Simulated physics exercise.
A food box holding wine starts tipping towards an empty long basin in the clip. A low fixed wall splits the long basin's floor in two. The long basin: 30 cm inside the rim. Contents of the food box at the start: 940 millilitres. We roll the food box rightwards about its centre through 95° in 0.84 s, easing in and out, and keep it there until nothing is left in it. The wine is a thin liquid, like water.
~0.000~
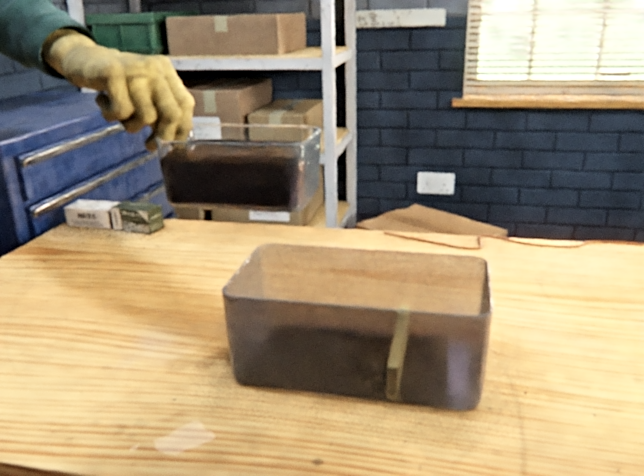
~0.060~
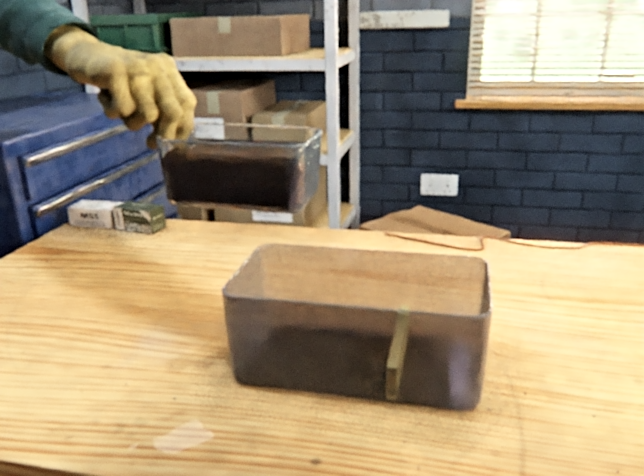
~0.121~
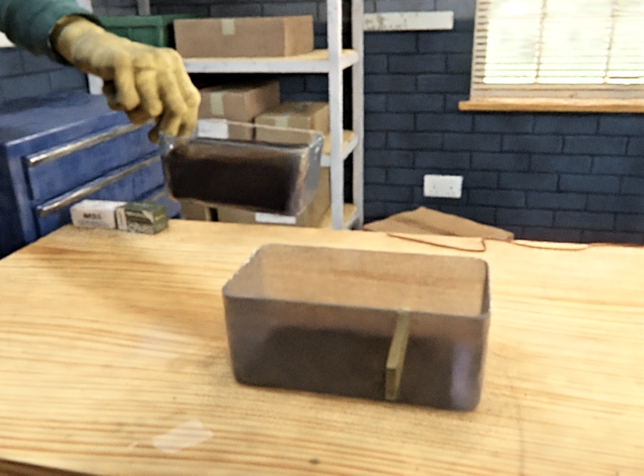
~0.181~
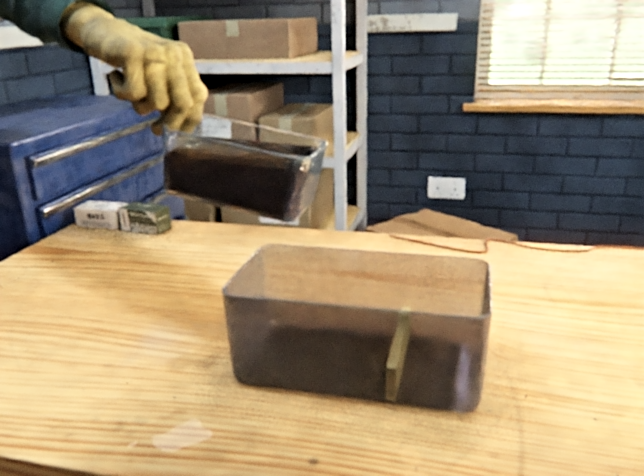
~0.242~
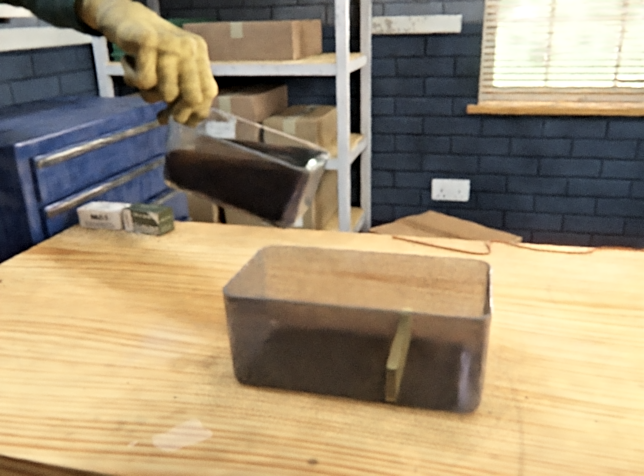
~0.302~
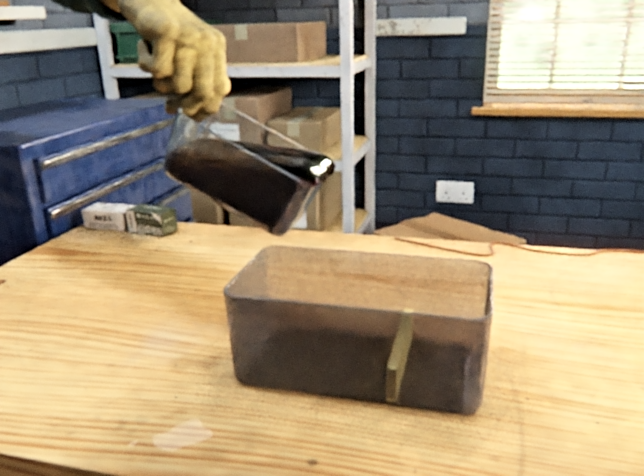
A clear food box of dark liquid, held by a yellow-gloved hand above a wooden table, tilts rightwards, slowly and then faster, and the liquid reaches its lowered right rim, above and behind a long, translucent basin.
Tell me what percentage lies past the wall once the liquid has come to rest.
Some 11 per cent.
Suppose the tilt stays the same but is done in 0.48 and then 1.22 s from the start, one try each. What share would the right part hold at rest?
In turn about 15 and 15 per cent.
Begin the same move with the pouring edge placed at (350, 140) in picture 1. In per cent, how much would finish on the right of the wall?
45 %.
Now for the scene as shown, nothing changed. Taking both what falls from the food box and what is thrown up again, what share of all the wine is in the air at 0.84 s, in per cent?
It comes to some 5 percent of the total.
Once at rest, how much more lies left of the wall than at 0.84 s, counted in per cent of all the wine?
About 4 percent.
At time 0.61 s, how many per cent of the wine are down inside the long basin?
At that time the basin holds about 36 per cent of the liquid.
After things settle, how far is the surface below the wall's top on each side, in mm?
Noted: Left near 18 mm, right near 38 mm.
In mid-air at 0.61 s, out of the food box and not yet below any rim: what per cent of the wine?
It comes to roughly 36 per cent.
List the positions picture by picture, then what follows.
In the first picture, it leans 0°; its right rim is at (313, 137); the wine meets the walls at (177, 147) and (312, 150); the long basin's rim runs from (242, 268) to (490, 286); the wall's top is at (399, 334).
In the second picture, it leans 1°; its right rim is at (314, 139); the wine meets the walls at (178, 146) and (313, 151).
In the third picture, it leans 5°; its right rim is at (316, 144); the wine meets the walls at (180, 144) and (314, 153).
In the fourth picture, it leans 10°; its right rim is at (318, 152); the wine meets the walls at (182, 144) and (317, 155).
In the fifth picture, it leans 18°; its right rim is at (321, 163); the wine meets the walls at (185, 144) and (321, 158).
In the sixth picture, it leans 27°; its right rim is at (322, 176); the wine meets the walls at (184, 145) and (323, 167); 4 per cent is over the edge.
By 0.61 s the tilt is 79° and 28 per cent is still to pour, 33 is left of the wall and 2 right of it.
By 0.84 s the tilt is 95° and 8 per cent is still to pour, 81 is left of the wall and 6 right of it.
By 1.08 s the tilt is 95° and 2 per cent is still to pour, 83 is left of the wall and 10 right of it.
By 1.34 s the tilt is 95° and 0 per cent is still to pour, 84 is left of the wall and 11 right of it.
At rest 85 per cent lies left of the wall, 11 right of it and 4 outside.
